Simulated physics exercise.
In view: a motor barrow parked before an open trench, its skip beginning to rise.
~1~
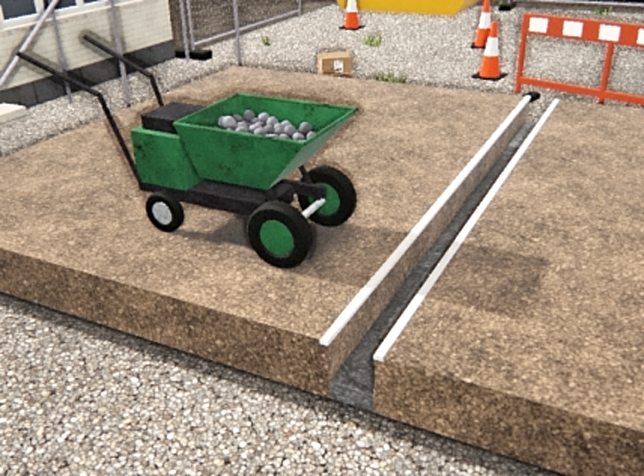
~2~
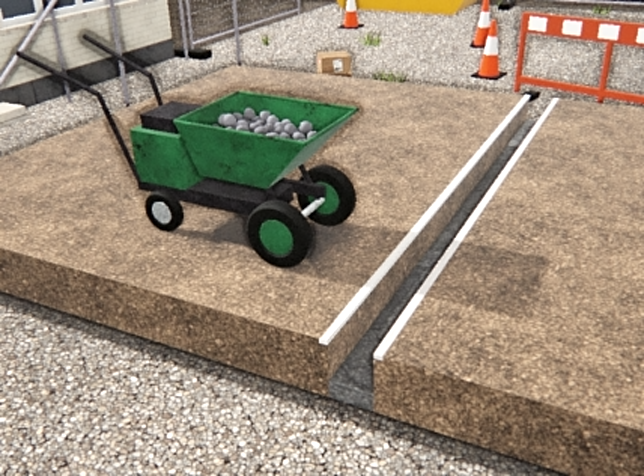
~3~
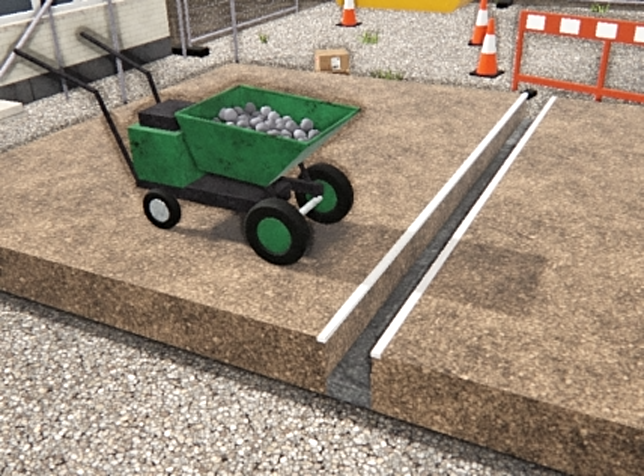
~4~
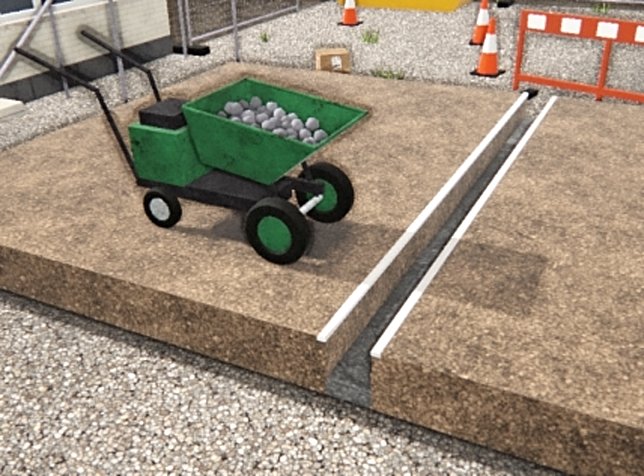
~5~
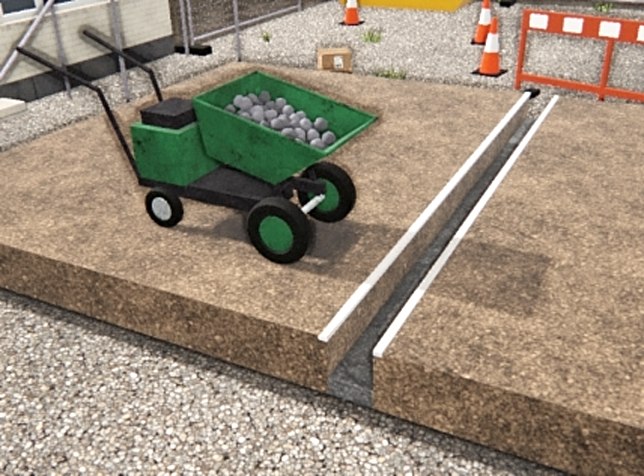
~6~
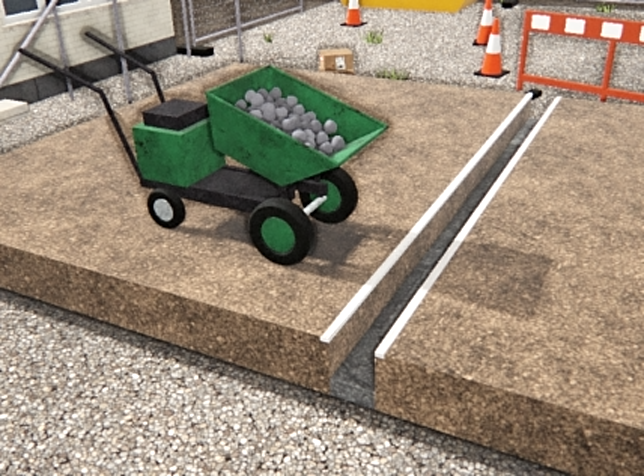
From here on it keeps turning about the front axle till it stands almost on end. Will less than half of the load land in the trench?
No. Half exceeded.
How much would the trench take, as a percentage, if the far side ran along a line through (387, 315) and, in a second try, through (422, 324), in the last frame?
First one: 40 per cent; second one: 90 per cent.
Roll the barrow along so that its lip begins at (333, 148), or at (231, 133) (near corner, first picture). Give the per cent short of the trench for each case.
Roughly 0 per cent at the first spot and 70 per cent at the second.
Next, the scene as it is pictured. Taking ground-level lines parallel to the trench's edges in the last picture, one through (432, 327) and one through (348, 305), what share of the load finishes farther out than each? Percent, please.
Respectively 20 and 100 percent.
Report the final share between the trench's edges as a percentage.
My estimate is about 65 in a hundred.
Just after the last frame, skip tipped steeply; every one in the skip.
A moment on, skip tipped steeply; the larger part in the skip; about a tenth in or heaped over the trench; just a few beyond it; just a few falling.
Further on, skip tipped right over; about a tenth in the skip; roughly two thirds in or heaped over the trench; roughly a third beyond it.
When it is over, skip tipped right over; roughly two thirds in or heaped over the trench; roughly a third beyond it.
